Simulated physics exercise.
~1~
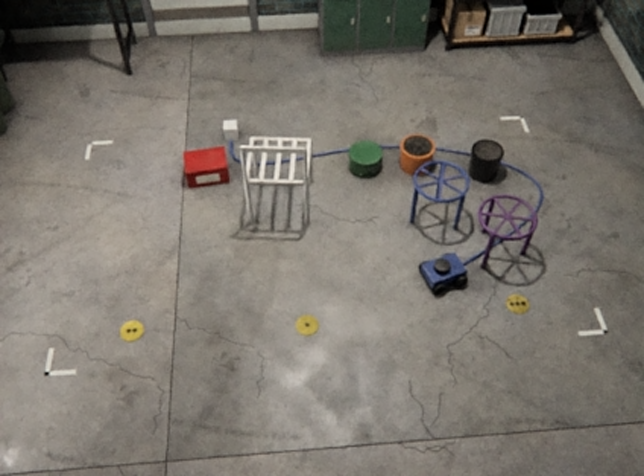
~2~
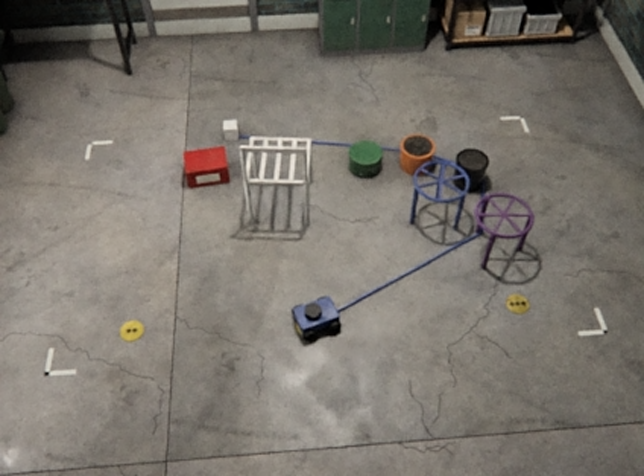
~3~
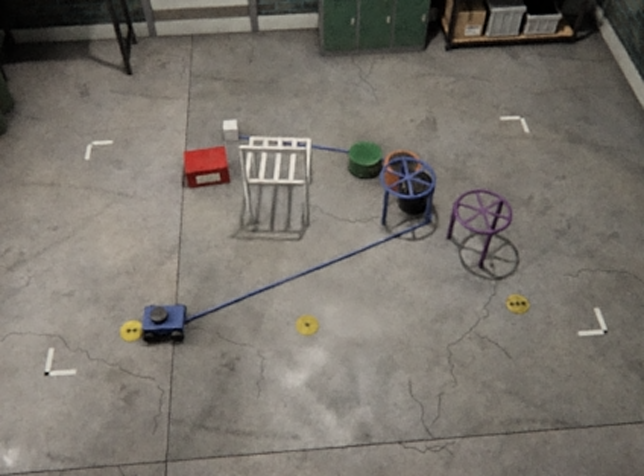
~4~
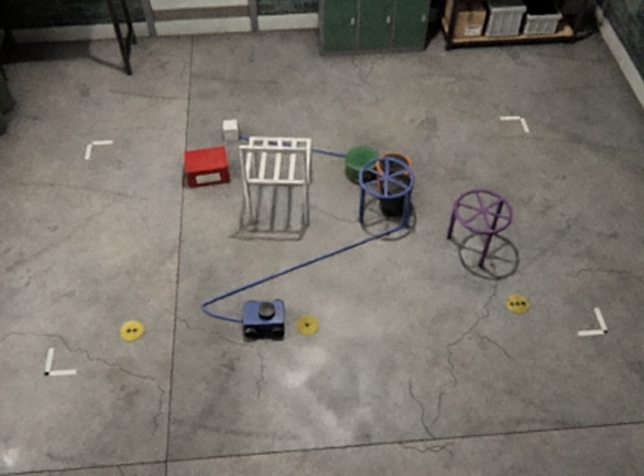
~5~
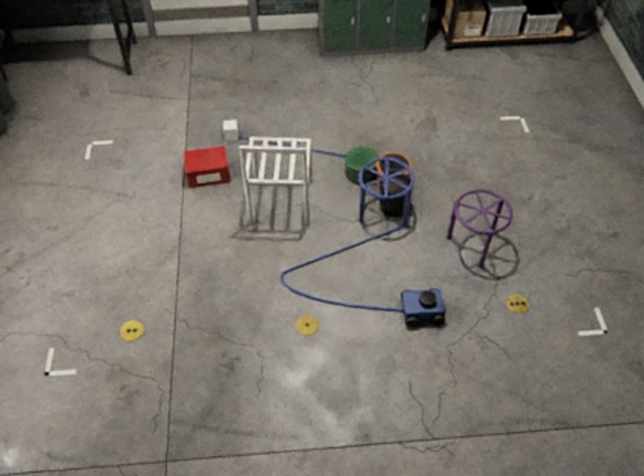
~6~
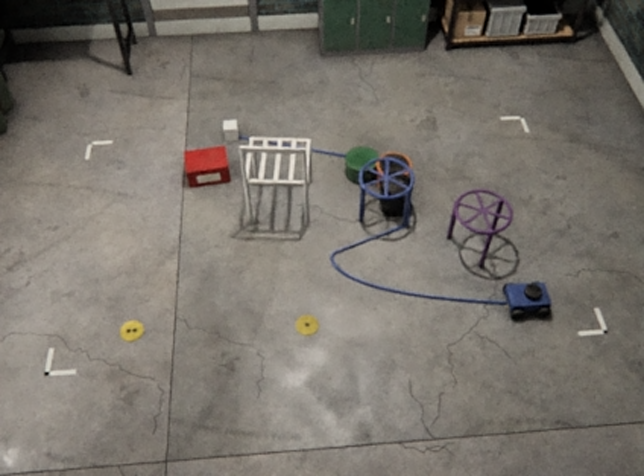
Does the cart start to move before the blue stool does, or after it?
The cart starts first, rolling left while the blue stool is still in its place. The blue stool shifts left only later, as the cart goes on toward the left mark.
A blue cart on a blue lead sits at the right of a cracked grey concrete floor, seen from above, with yellow marks in front. Behind it stand a red box, a white chair, a green bin, an orange pot, a black pot, a blue stool and a purple stool. The cart rolls left across the middle mark, pulling the lead straight, and continues to the left mark as both stools and the black and orange pots shift left. It then turns back right, the lead bending loosely behind it. It ends over the right mark, the stools still upright.
